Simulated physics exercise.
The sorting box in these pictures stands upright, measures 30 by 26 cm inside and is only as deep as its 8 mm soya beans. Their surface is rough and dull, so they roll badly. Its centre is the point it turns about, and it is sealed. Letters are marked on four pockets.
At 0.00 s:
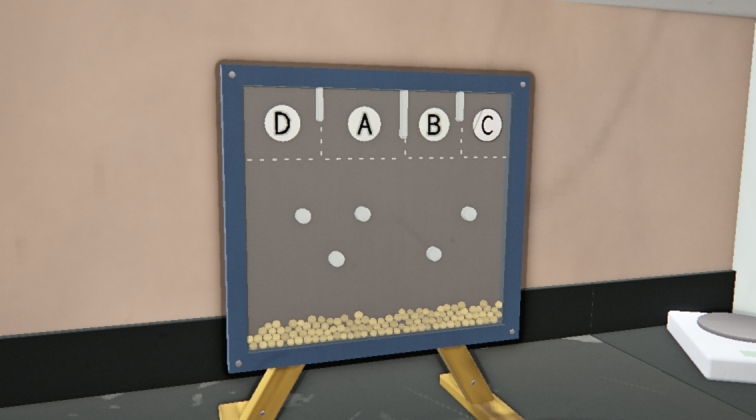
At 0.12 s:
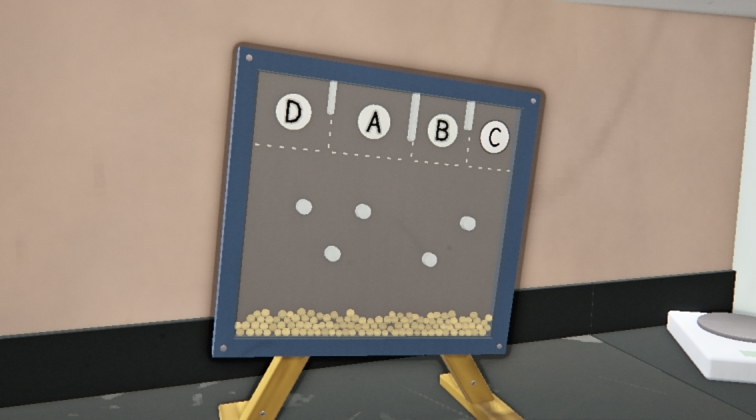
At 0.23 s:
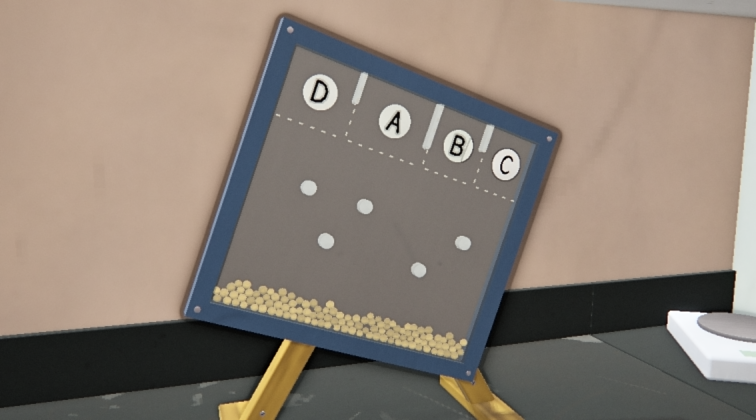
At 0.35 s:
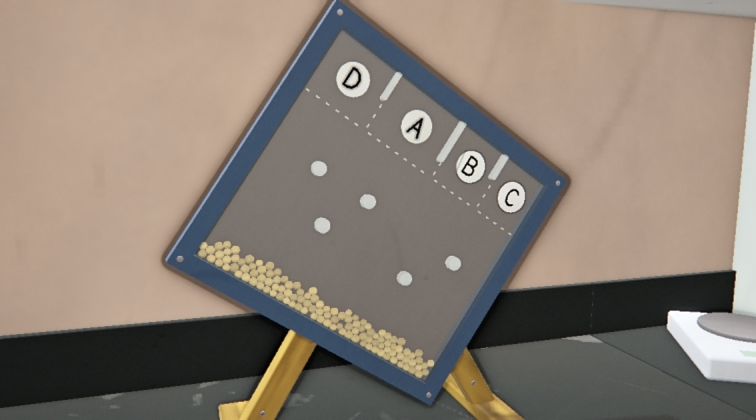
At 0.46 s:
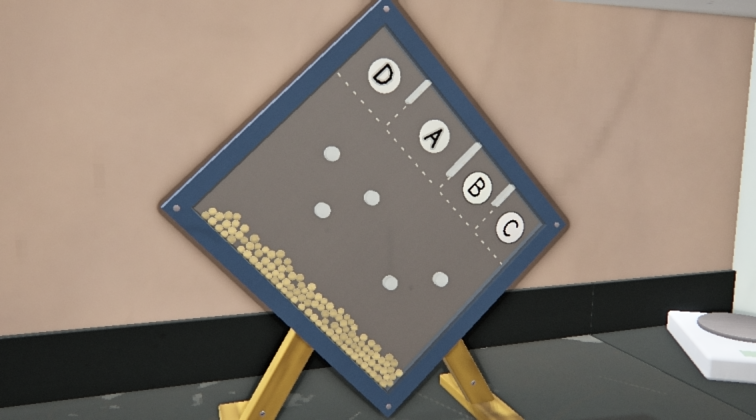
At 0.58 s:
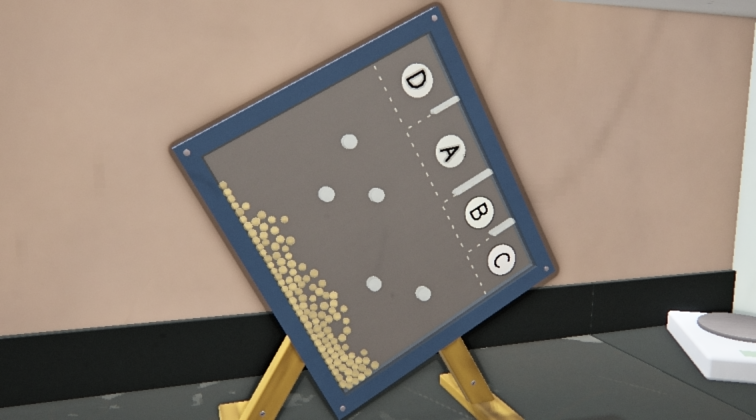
A blue-framed board turns clockwise on its stand as the small tan beads inside slide downward.
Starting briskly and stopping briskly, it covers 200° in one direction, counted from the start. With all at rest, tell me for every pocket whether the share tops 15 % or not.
Pocket A: Does not top it; pocket B: Tops it; pocket C: Tops it; pocket D: Does not top it.
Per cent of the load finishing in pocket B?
Roughly 50 percent.
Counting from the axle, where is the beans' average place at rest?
Left: About 11 cm; below: About 7 cm.
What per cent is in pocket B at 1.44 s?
Around 5 per cent.
After 1.01 s, it stands 113° clockwise; the beans' middle is 9 cm left of and 10 cm below the centre; C 5 %.
After 1.44 s, it stands 164° clockwise; the beans' middle is 10 cm left of and 9 cm below the centre; B 5 %, C 55 %.
After 1.81 s, it has come round 200° clockwise; the beans' middle is 13 cm left of and 4 cm below the centre; B 25 %, C 55 %.
At rest by 2.7 s, it has come round 200° clockwise; A 5 %, B 50 %, C 50 %, D 0 %.
